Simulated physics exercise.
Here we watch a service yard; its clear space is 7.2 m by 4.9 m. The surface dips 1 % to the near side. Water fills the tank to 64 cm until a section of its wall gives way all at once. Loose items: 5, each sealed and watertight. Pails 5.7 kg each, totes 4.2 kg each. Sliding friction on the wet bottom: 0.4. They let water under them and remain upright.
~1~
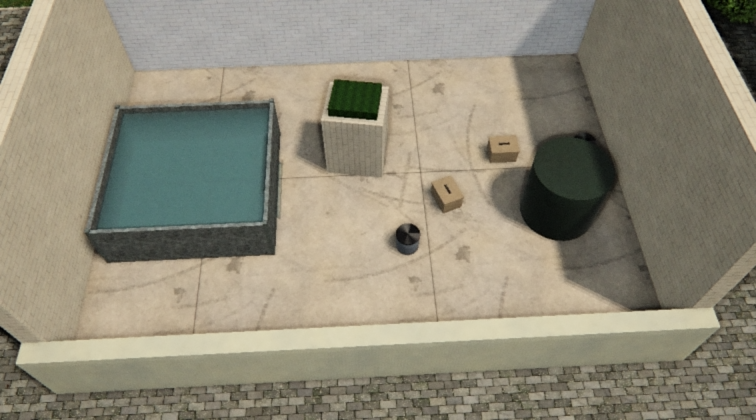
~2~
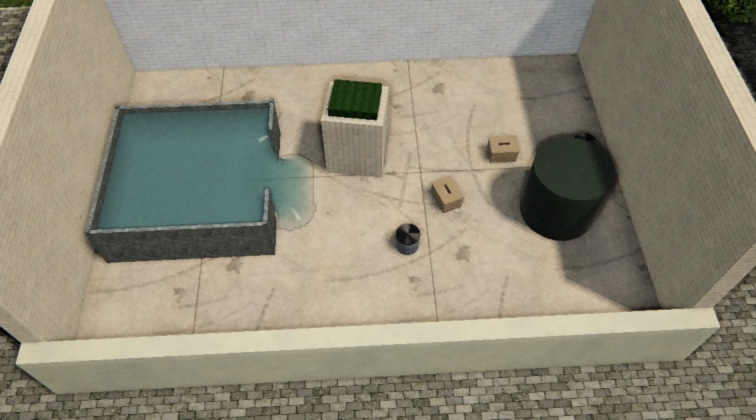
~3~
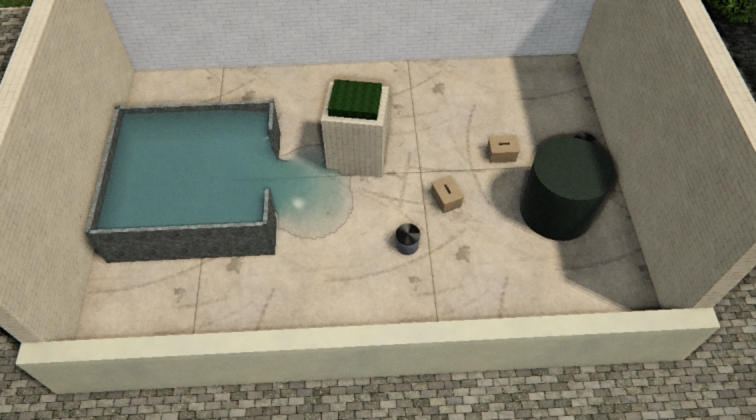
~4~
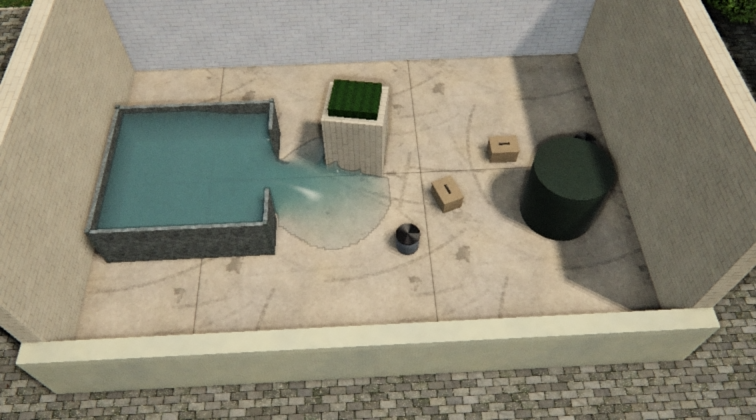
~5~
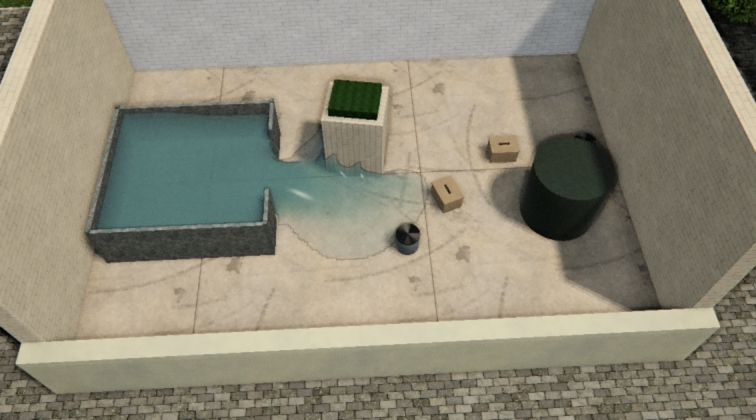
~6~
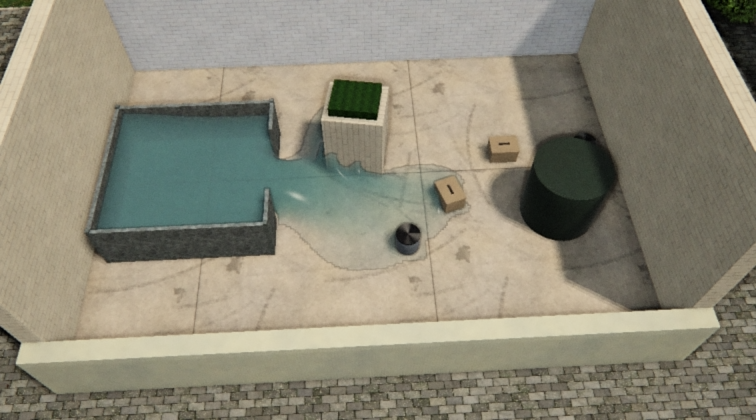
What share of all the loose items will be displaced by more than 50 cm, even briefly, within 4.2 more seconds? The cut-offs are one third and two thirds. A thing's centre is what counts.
The share is at least two thirds.
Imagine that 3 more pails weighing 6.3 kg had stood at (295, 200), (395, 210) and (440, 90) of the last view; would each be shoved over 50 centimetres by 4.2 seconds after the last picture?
Respectively: Tops it; tops it; doesn't reach it.
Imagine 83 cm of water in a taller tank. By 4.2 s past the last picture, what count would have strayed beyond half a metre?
In that case the number is 4.
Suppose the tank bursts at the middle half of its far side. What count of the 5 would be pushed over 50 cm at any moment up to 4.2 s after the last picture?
Result: 2 of them.
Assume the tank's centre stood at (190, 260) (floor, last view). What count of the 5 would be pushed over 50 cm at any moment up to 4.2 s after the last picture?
So the tally would be 4.
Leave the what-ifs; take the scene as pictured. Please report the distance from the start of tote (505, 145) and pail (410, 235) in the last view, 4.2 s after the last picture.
The first is off by 200 cm, the second by 300 cm.
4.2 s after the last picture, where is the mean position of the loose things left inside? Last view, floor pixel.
I'd put it close to (460, 114) in the last view.
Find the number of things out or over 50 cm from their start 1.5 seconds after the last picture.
2 of them.
Then, 0.4 s after the last picture 1 of 5 are over 50 cm from their spots; 0 afloat.
Then, 1.5 s after the last picture 2 of 5 are over 50 cm from their spots; 2 afloat.
Then, 2.8 s after the last picture 3 of 5 are over 50 cm from their spots; 4 afloat.
Then, 4.2 s after the last picture 4 of 5 are over 50 cm from their spots, and 4 have been at some point; 4 afloat.
